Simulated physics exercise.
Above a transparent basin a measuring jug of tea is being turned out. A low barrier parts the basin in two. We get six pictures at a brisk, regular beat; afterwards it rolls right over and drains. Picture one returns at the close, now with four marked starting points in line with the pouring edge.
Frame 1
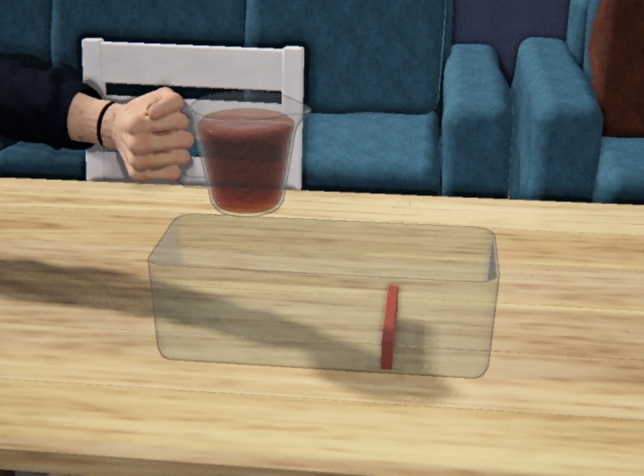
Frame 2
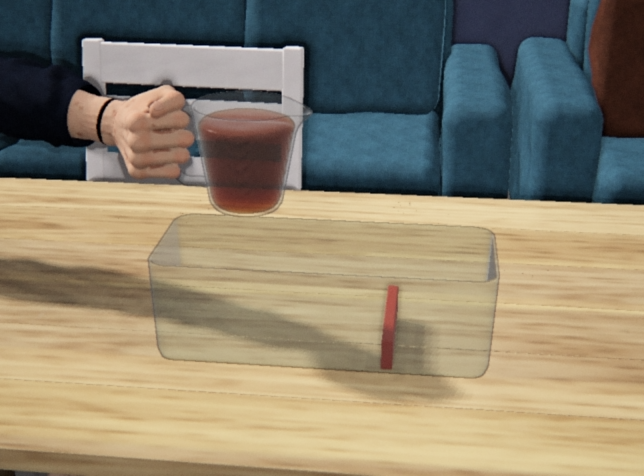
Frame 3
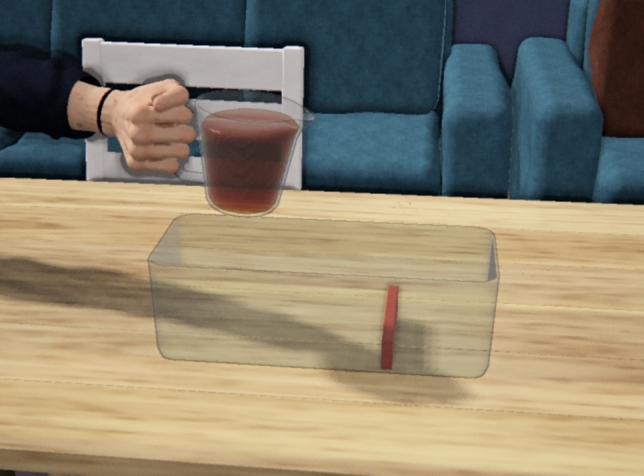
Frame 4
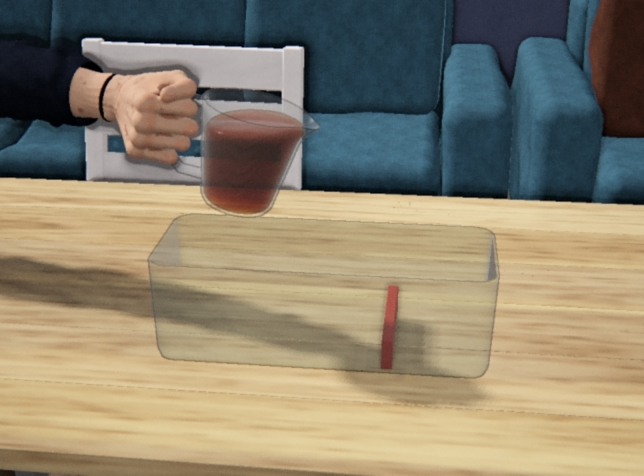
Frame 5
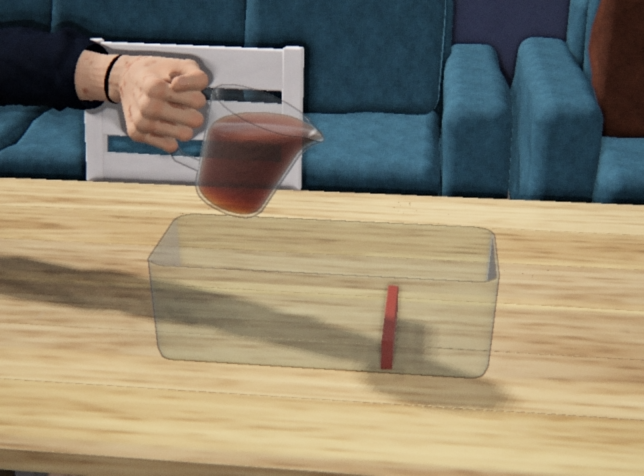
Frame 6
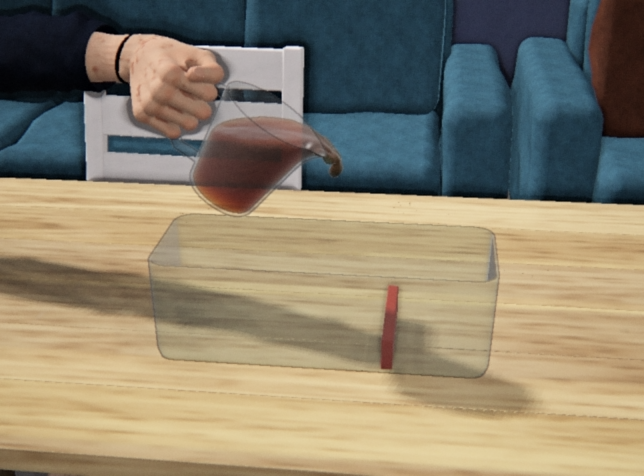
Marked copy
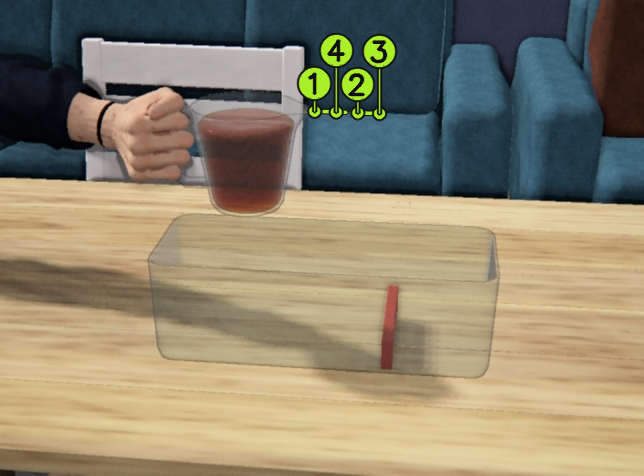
A clear jug of reddish-brown tea, held by a fist in a dark sleeve at the left, hangs above a light wooden table seen from slightly above. Below it sits a long transparent basin with a low red barrier right of centre, before teal seats and a white chair. The jug stays upright, then the hand rises and tilts it rightward until tea runs over the lip.
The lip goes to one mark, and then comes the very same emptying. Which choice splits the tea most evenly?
4 is best.
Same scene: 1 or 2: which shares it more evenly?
That is spot 2.
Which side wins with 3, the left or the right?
The right side.
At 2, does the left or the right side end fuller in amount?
The right side.
On the marked copy, 1 at (314, 111); 2 at (357, 112); 3 at (379, 113); 4 at (336, 112).
If 1 is chosen, about 83 % ends left of the wall and 15 % right of it.
If 2 is chosen, about 28 % ends left of the wall and 72 % right of it.
If 3 is chosen, about 18 % ends left of the wall and 80 % right of it.
If 4 is chosen, about 52 % ends left of the wall and 47 % right of it.
